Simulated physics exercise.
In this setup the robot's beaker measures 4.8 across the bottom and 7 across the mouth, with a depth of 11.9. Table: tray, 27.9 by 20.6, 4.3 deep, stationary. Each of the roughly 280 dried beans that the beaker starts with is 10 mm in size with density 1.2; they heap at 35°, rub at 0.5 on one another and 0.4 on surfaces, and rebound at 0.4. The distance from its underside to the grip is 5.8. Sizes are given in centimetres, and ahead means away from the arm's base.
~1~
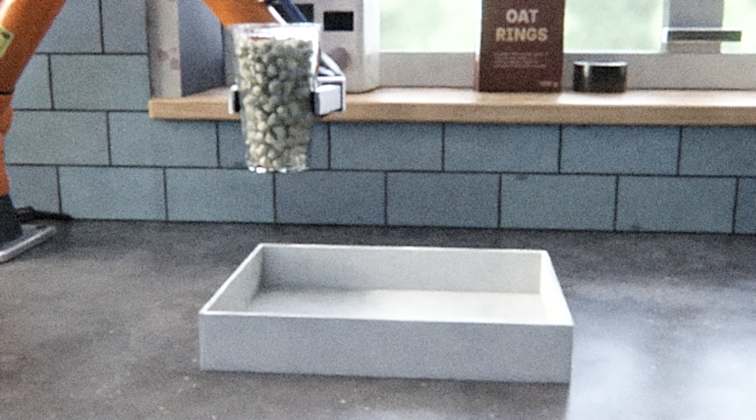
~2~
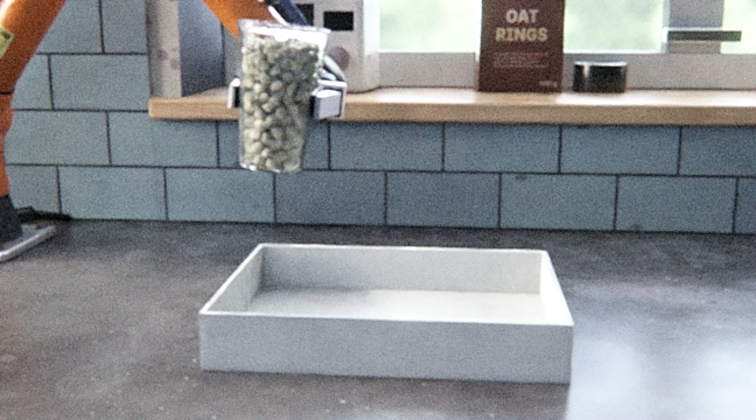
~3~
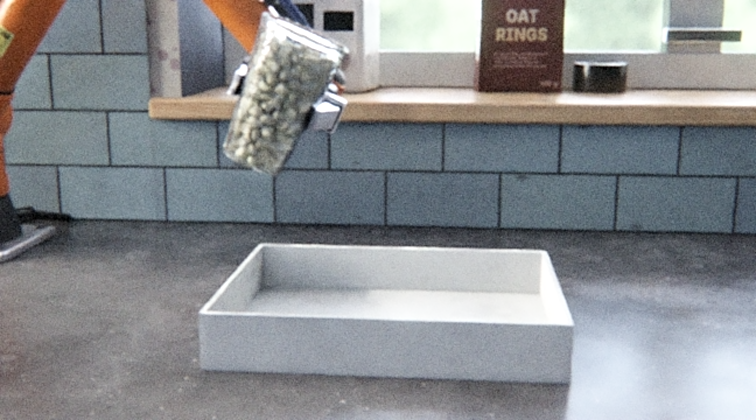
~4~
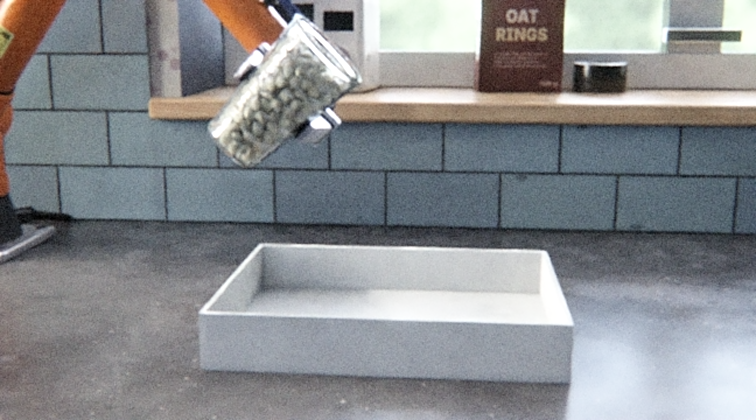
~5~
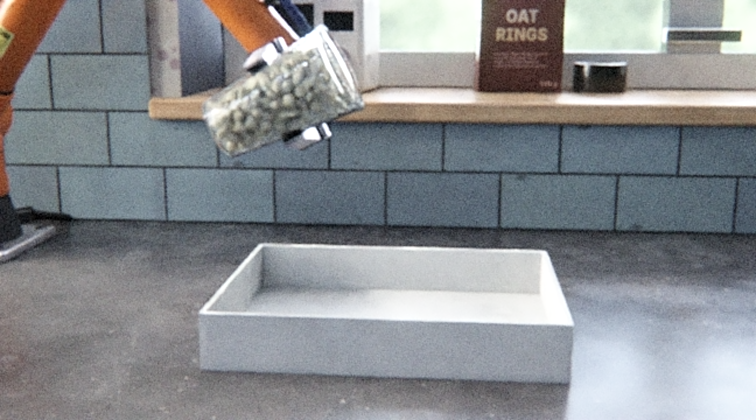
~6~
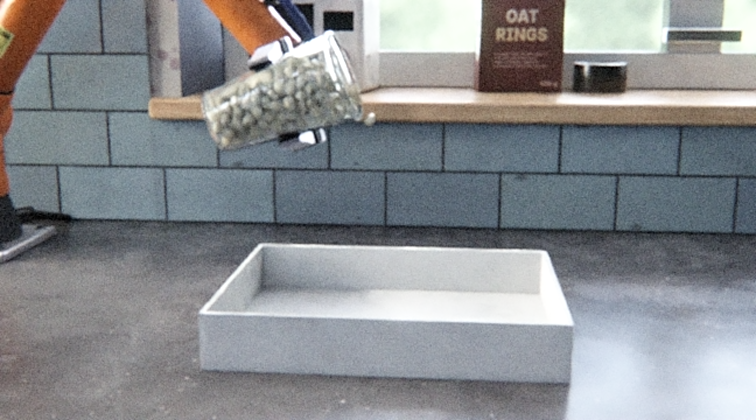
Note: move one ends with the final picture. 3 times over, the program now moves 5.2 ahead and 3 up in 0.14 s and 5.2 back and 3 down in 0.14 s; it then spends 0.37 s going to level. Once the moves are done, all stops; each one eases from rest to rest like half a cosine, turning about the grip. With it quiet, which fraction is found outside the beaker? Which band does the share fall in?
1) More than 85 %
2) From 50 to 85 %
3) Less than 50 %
From 50 to 85 % (2).
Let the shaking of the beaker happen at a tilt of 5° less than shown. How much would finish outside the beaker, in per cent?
Near 70 %.
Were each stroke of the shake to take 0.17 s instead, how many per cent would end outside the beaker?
It would be some 60 %.
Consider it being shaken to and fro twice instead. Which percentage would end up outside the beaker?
In that case, some 70 per cent.
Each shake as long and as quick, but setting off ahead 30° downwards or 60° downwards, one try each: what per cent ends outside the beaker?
It comes to around 35 per cent on the first try and around 15 per cent on the second.
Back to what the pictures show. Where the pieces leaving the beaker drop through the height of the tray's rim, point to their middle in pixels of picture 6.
Estimated centre around (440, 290) in pixels.
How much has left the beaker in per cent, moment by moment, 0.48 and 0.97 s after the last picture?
Roughly 55, then 75.
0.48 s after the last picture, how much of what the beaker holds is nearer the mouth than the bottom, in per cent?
Near 80 %.
Then, 0.48 s on, tilted 70° forward, highest piece 24 above the table; 149 in the tray, 129 in the beaker, 7 in flight or on a rim.
Then, 0.97 s on, tilted 51° forward, highest piece 22 above the table; 213 in the tray, 65 in the beaker, 3 on the table or floor, 4 in flight or on a rim.
Then, 1.41 s on, level, highest piece 20 above the table; 217 in the tray, 65 in the beaker, 3 on the table or floor.
Then, 2.46 s on, level, highest piece 20 above the table; 217 in the tray, 65 in the beaker, 3 on the table or floor.
In the end, 217 in the tray, 65 in the beaker, 3 on the table or floor. That is 77 % outside the beaker.
